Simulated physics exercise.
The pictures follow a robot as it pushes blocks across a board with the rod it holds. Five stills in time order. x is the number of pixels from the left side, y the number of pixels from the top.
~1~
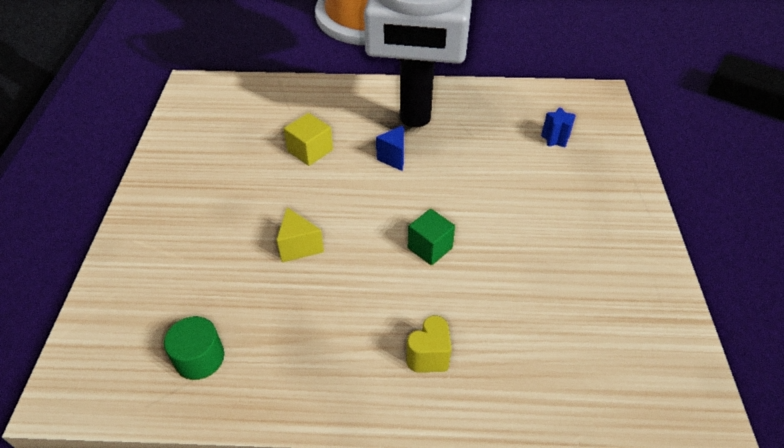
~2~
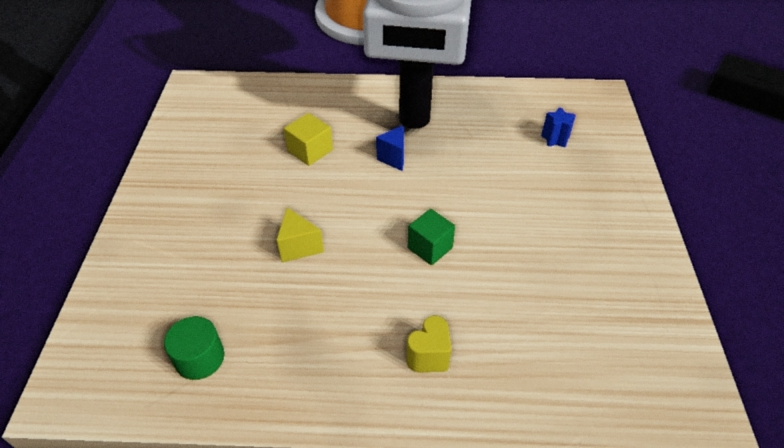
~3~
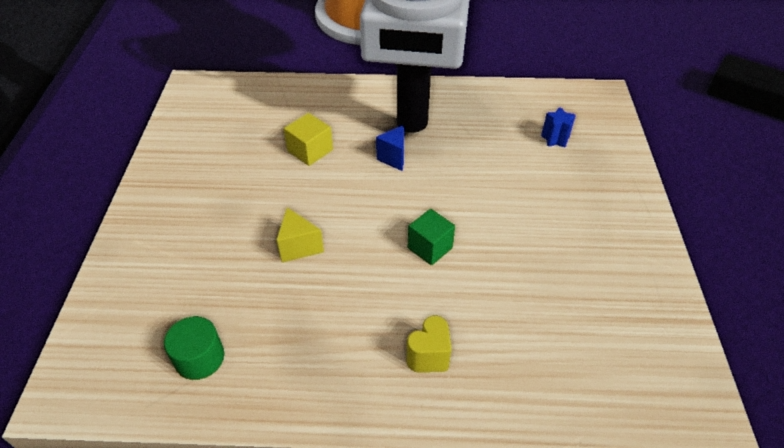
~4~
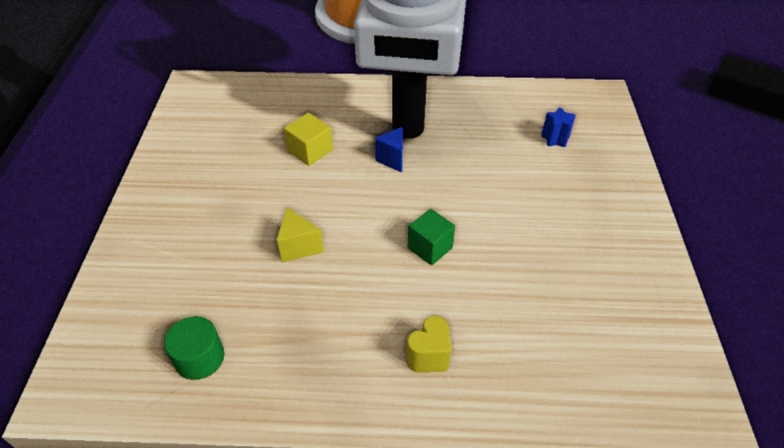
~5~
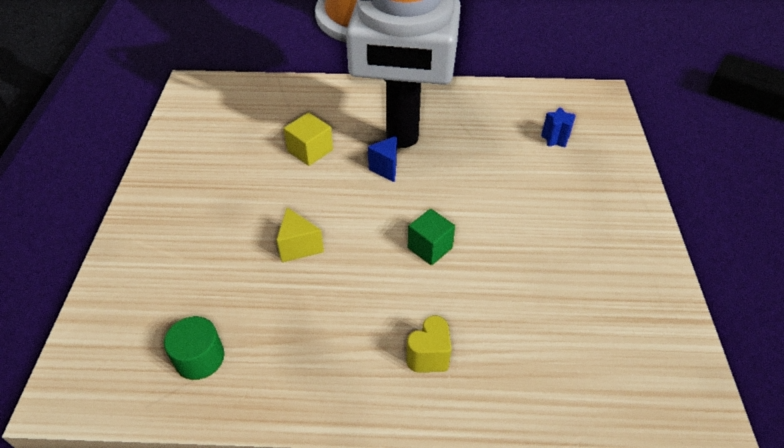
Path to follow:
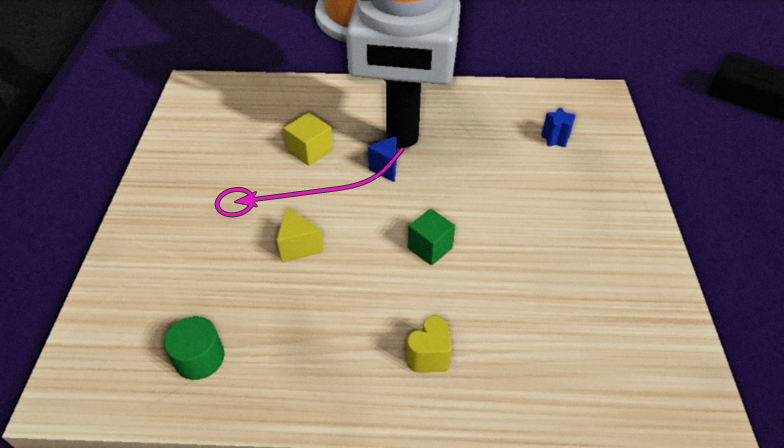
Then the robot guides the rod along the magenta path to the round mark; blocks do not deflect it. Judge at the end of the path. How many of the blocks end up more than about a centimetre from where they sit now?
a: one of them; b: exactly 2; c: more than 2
The correct letter is a.
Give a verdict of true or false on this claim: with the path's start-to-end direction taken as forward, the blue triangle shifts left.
True
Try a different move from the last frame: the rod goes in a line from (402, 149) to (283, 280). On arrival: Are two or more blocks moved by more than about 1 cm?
I expect so.
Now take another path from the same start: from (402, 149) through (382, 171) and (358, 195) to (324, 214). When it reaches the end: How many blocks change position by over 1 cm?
It will shift just one block.
The drawn path runs from (402, 149) by way of (364, 182) and (301, 193) to (235, 202).
The first path, step by step. One third of the way, rod at (363, 171); blue triangle at (355, 185), turned 30° anticlockwise.
Two thirds of the way, rod at (299, 182); blue triangle at (347, 188), turned 80° anticlockwise.
At the end, rod at (232, 191); yellow square piece not moved; blue triangle at (347, 188), turned 80° anticlockwise.
